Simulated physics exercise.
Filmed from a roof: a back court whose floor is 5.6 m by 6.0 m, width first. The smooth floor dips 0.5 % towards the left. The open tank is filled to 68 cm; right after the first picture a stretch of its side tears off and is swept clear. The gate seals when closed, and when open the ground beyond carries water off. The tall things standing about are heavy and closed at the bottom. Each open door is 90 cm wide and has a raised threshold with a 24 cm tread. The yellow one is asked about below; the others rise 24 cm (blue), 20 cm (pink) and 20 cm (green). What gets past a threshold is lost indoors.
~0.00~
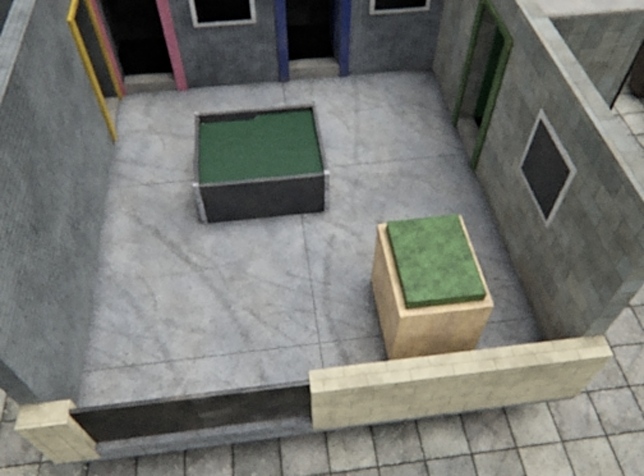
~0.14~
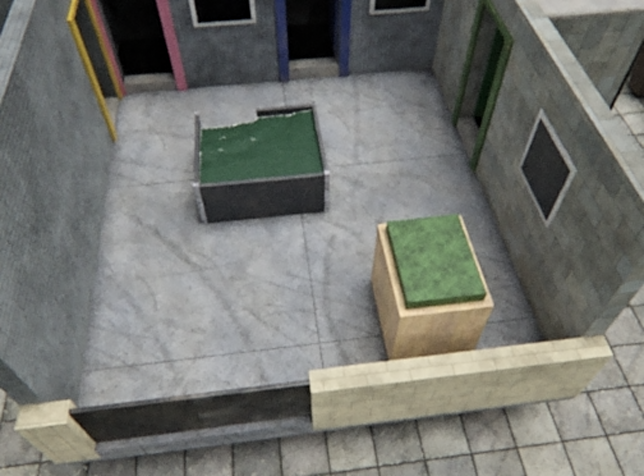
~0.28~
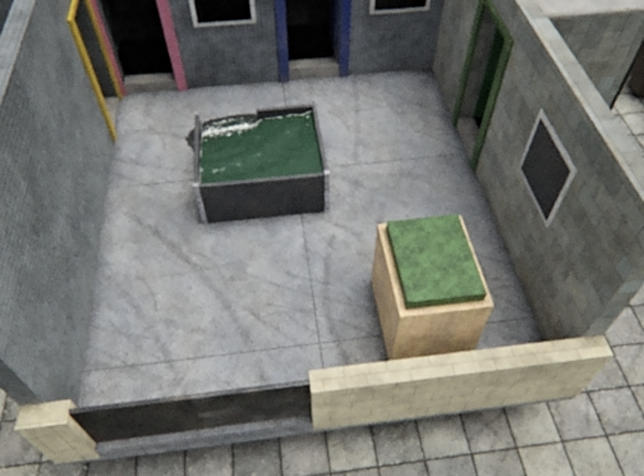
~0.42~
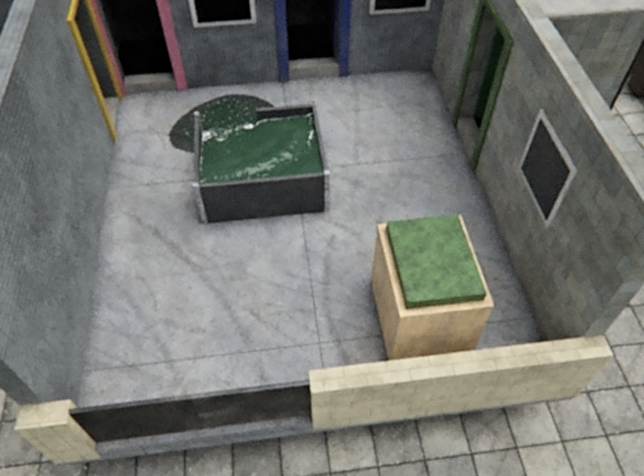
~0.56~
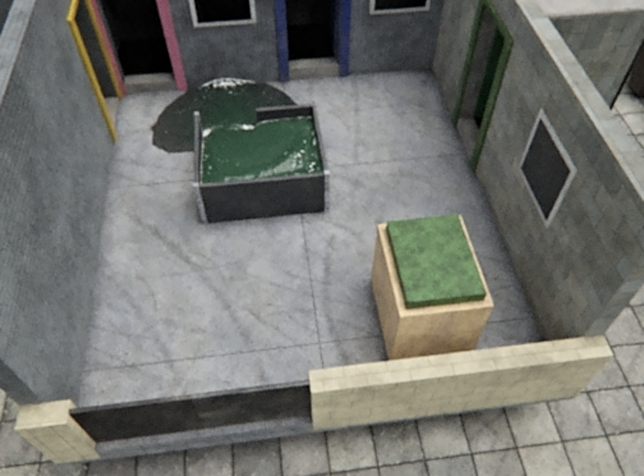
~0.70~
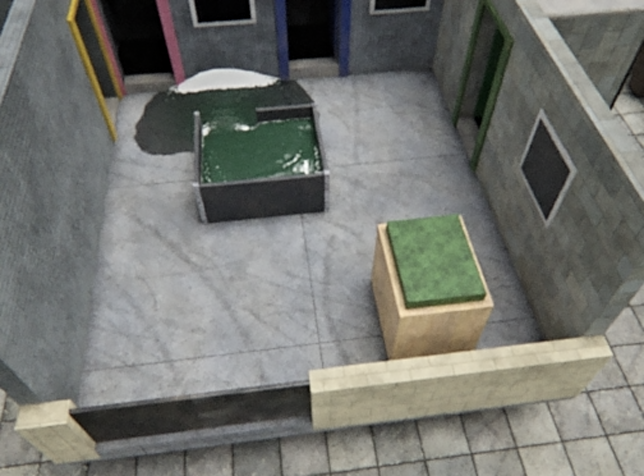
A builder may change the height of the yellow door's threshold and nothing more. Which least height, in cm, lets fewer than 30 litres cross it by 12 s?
Close to 25 cm is just enough.
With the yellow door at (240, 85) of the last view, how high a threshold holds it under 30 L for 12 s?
About 28 cm.
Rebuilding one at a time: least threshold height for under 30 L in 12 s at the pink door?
About 19 cm at pink.
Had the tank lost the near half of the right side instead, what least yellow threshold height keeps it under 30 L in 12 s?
Some 5.5 cm.
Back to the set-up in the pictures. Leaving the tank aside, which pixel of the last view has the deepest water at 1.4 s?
Near (121, 96).
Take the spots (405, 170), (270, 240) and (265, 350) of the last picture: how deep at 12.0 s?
Roughly 2, 4 and 4 cm, in turn.
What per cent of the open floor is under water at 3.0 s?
Near 40 per cent is wet.
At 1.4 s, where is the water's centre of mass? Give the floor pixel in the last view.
Near (241, 143).
After 1.4 s water covers 15 % of the floor, deepest (49 cm) near (121, 96); 20 cm at the yellow door, 3 litres in over its 8 cm threshold.
After 3.0 s water covers 40 % of the floor, deepest (24 cm) near (121, 96); 21 cm at the yellow door, 154 litres in over its 8 cm threshold.
After 12.0 s water covers 100 % of the floor, deepest (8 cm) near (84, 372); 6 cm at the yellow door, 285 litres in over its 8 cm threshold.
At the yellow door as built, the water arrived by 1.1 s and peaked near 24 cm at 1.8 s.
Run again over the same 12 s with other heights there, 54 litres in over 20.5 cm, 17 litres over 28 cm. The limit of 30 litres is kept from about 25 cm up.
